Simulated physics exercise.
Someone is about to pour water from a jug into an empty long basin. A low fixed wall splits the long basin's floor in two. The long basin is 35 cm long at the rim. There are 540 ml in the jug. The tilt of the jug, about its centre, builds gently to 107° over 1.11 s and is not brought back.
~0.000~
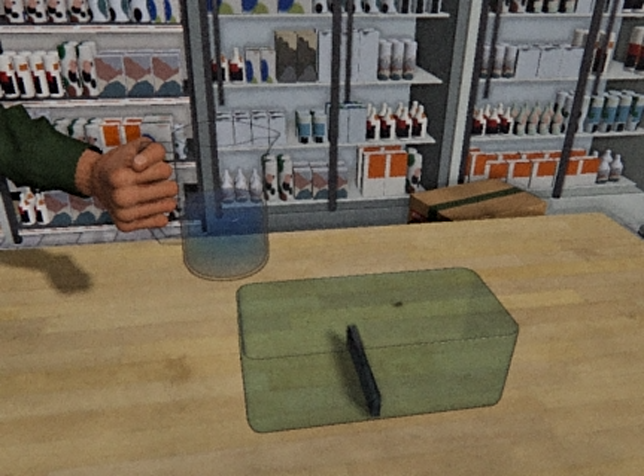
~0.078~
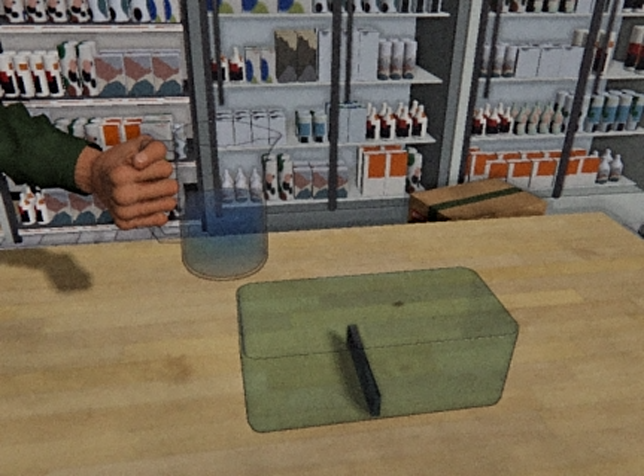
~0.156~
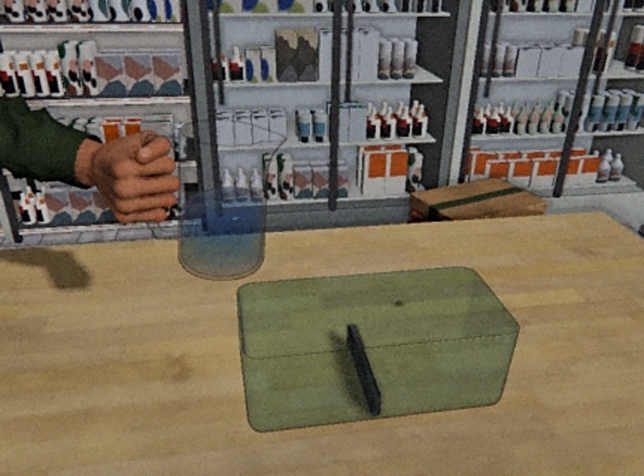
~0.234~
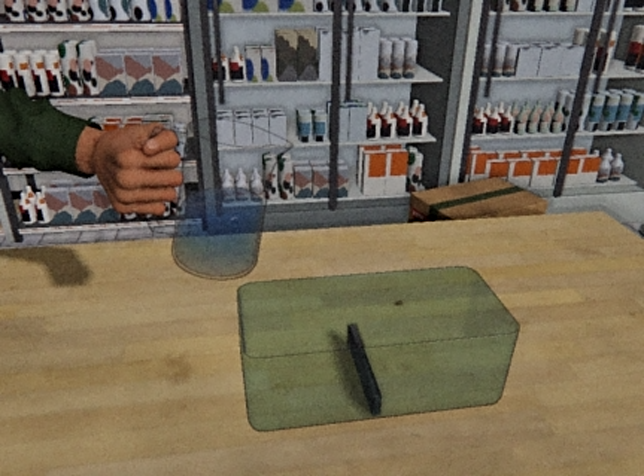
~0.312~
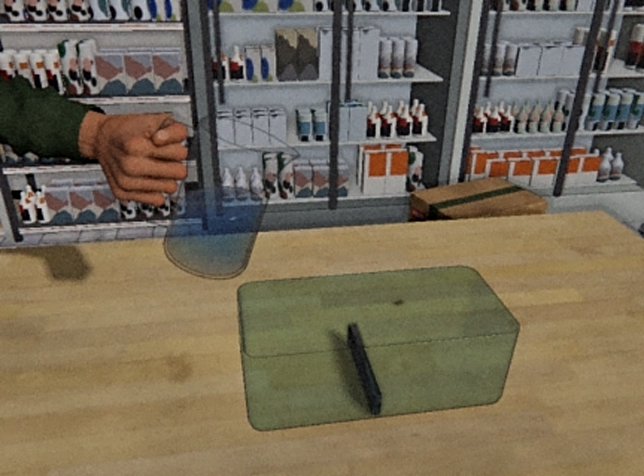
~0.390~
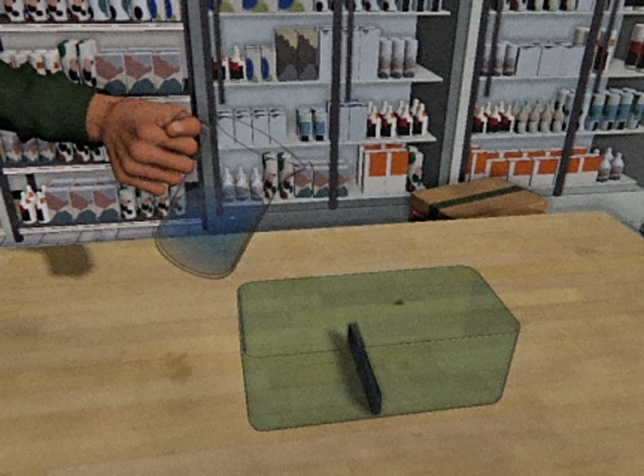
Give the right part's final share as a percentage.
Roughly 12 per cent is past the wall.
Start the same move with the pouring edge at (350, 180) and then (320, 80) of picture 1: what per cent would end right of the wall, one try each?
First 95, then 90 per cent.
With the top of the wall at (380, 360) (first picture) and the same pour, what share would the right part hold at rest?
In that case some 10 per cent.
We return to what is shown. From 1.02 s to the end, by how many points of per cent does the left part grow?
About 52 per cent.
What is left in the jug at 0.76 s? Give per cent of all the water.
Some 96 per cent.
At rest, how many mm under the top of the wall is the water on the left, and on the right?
Some 16 mm on the left and 32 mm on the right.
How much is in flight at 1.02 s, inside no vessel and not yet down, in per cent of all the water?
About 24 per cent.
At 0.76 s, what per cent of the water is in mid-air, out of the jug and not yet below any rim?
Some 4 per cent.
After 0.76 s the tilt is 82° and 96 per cent is still to pour, 0 is left of the wall and 0 right of it.
After 1.02 s the tilt is 105° and 42 per cent is still to pour, 32 is left of the wall and 1 right of it.
After 1.30 s the tilt is 107° and 7 per cent is still to pour, 73 is left of the wall and 9 right of it.
After 1.61 s the tilt is 107° and 0 per cent is still to pour, 84 is left of the wall and 12 right of it.
In the end 85 per cent lies left of the wall, 12 right of it and 4 outside.
